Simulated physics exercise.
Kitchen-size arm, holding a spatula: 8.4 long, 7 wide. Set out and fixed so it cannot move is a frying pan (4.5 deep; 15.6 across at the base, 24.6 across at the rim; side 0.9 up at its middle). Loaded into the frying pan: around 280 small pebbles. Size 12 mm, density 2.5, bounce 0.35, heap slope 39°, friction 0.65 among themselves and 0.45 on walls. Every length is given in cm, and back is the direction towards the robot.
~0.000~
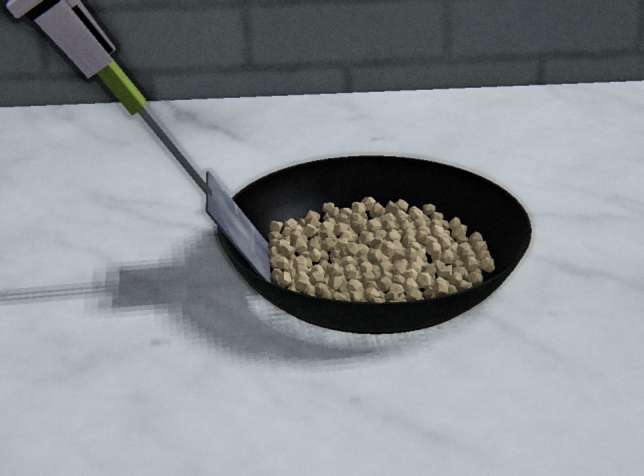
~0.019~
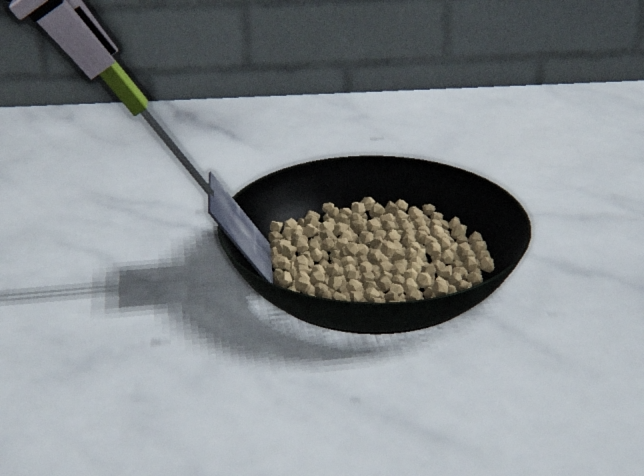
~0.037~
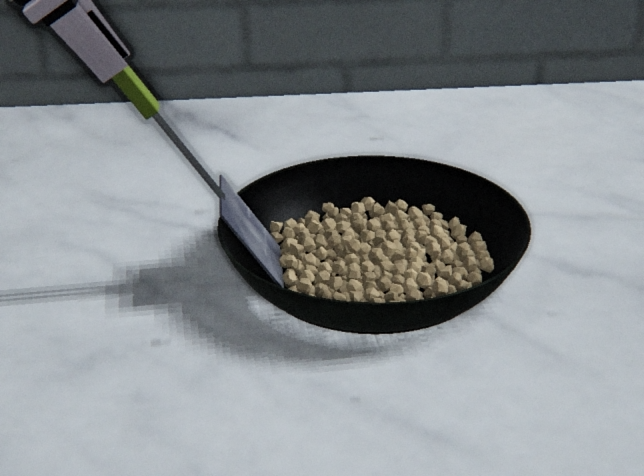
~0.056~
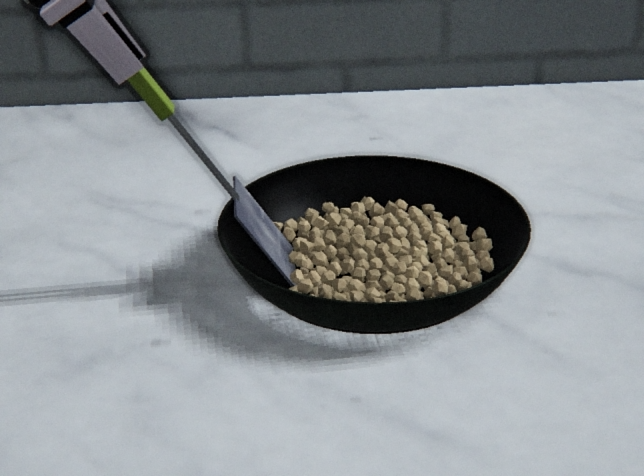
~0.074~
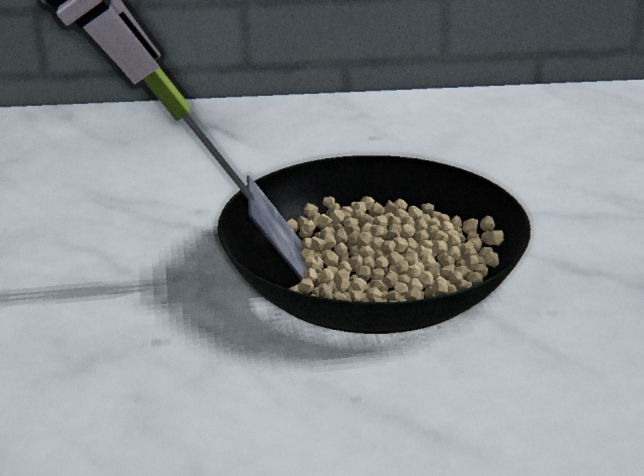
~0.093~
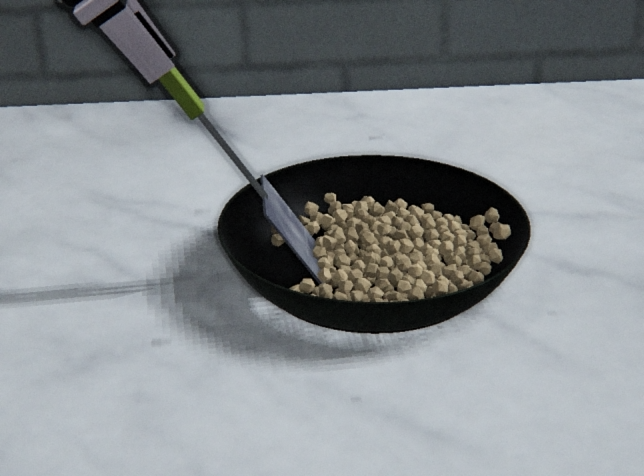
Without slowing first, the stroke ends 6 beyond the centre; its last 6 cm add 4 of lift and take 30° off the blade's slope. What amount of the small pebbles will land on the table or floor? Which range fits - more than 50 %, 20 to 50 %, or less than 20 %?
The range that fits is less than 20 %.
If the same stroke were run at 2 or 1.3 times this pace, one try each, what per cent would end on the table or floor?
First try around 10 %, second try around 0 %.
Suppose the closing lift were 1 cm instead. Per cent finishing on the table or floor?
Some 0 in a hundred.
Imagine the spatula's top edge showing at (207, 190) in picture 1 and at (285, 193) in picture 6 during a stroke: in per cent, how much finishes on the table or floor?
Close to 5 in a hundred.
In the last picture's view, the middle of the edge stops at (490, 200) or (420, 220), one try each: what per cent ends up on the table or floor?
I'd say some 15 per cent, then some 0 per cent.
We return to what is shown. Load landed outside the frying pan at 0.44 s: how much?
About 0 per cent.
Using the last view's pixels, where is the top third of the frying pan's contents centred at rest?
Pixel position: Approx. (473, 234).
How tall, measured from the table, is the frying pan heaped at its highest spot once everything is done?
5.0 cm.
After 0.15 s, sloping 57°, highest piece 4 above the table; 275 in the frying pan.
After 0.21 s, sloping 42°, highest piece 5 above the table; 275 in the frying pan.
After 0.44 s, sloping 27°, highest piece 5 above the table; 273 in the frying pan, 2 on the table or floor.
After 1.49 s, sloping 27°, highest piece 5 above the table; 273 in the frying pan, 2 on the table or floor.
At rest, 273 in the frying pan, 2 on the table or floor. That is 1 % on the table or floor.
